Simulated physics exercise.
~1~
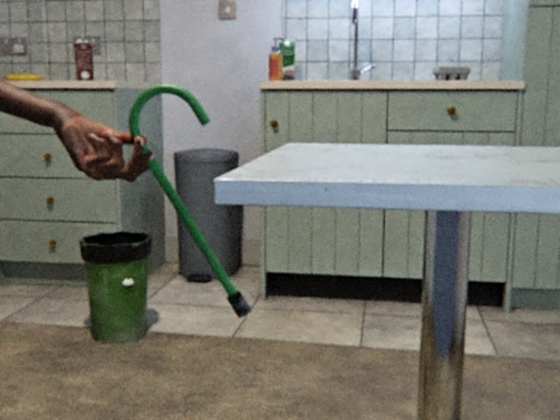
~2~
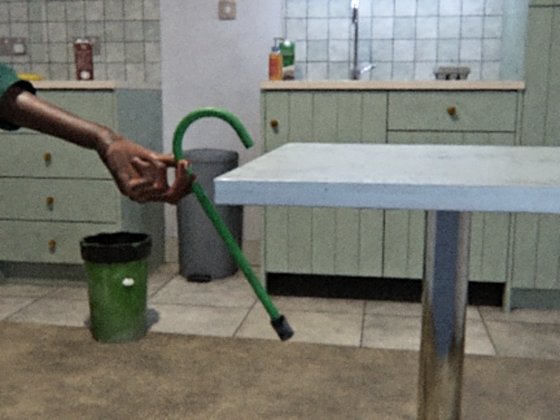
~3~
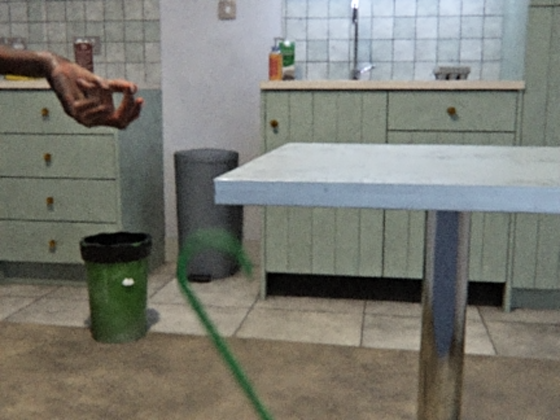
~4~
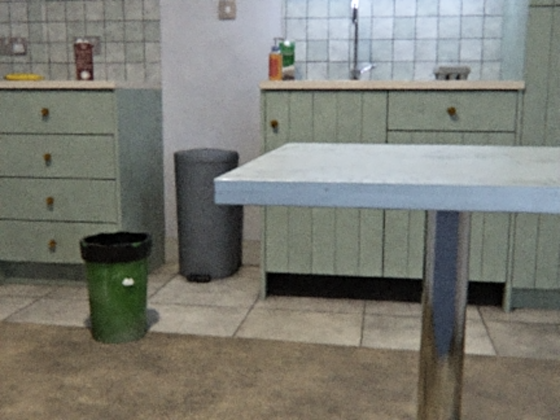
The video shows a hand holding a green cane with a curved handle and moving it right toward the end of a table in a kitchen. The fingers open and draw back, and the cane drops past the table's edge and out of view, leaving the table in place.
